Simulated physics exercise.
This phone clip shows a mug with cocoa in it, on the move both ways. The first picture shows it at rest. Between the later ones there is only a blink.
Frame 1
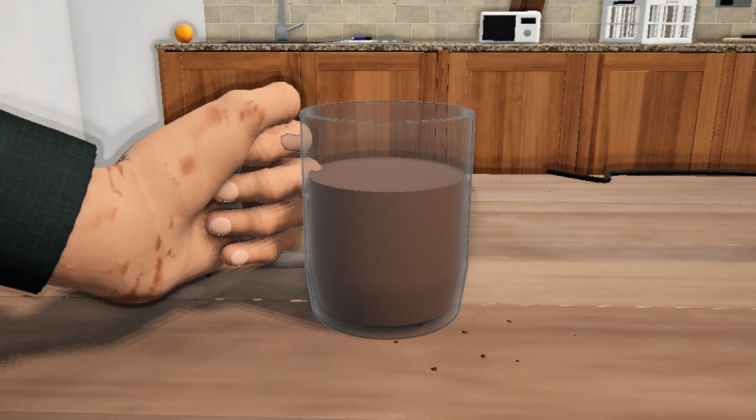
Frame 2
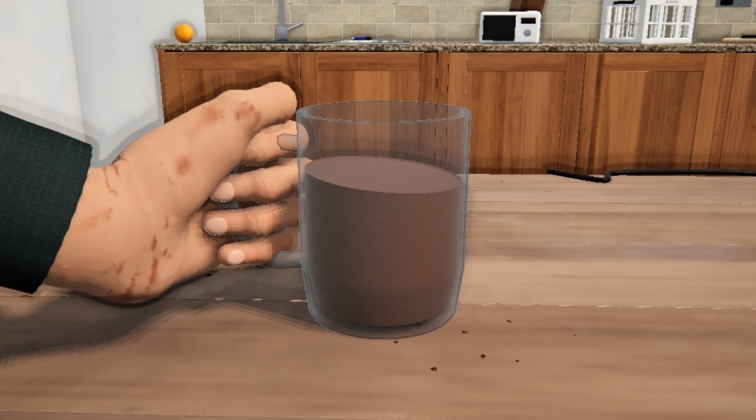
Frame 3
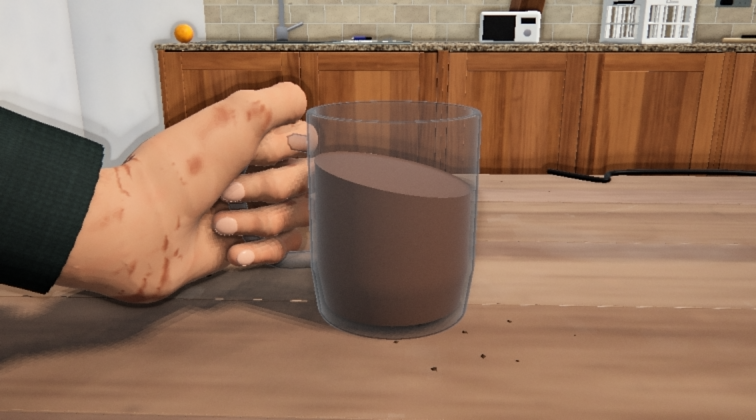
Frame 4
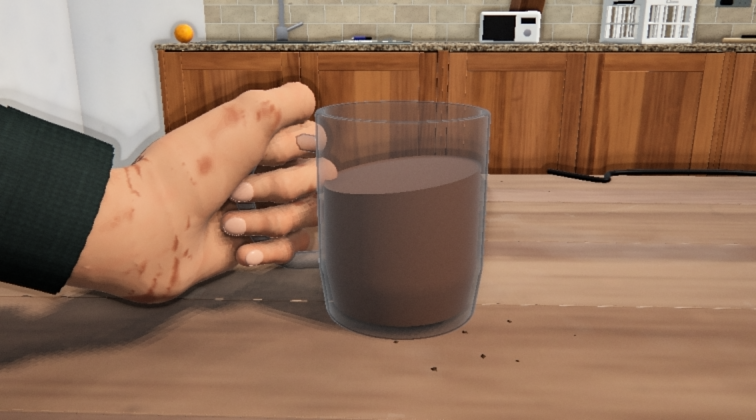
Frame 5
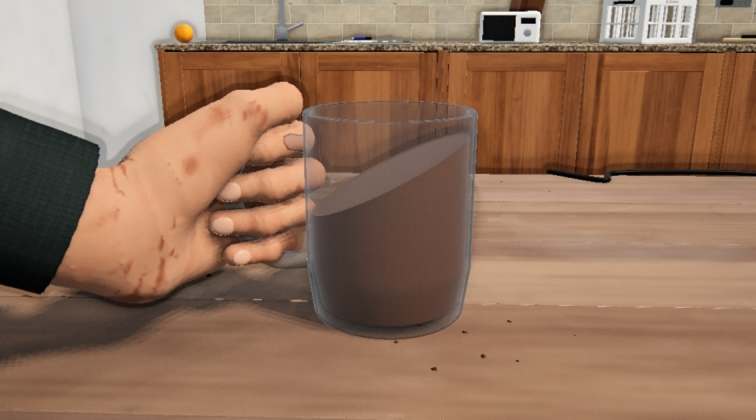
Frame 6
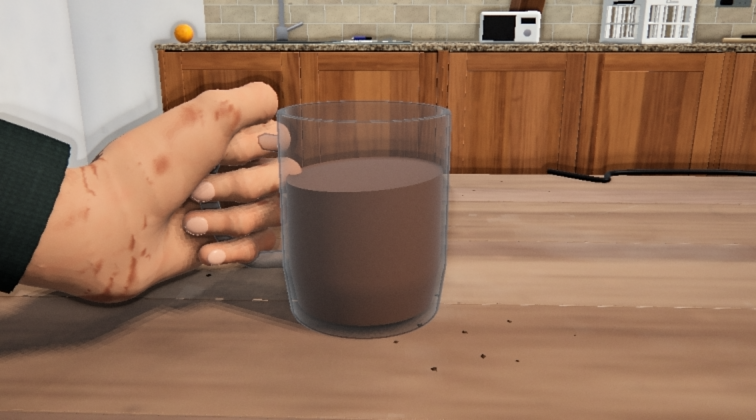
At the start, a hand is at a clear mug of level cocoa on a wooden table. Hand and mug shift slightly left, then right, as the cocoa rises on the left, then tilts the other way. They slide back left, the surface climbing steeply on the right before nearly levelling.
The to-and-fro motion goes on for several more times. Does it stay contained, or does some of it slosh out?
I think the liquid will come out at this beat.
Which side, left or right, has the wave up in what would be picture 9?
It's to the right flank.
Soon after, the highest wave so far goes over the rim.
In the end, the highest wave so far goes over the rim; some is on the top.
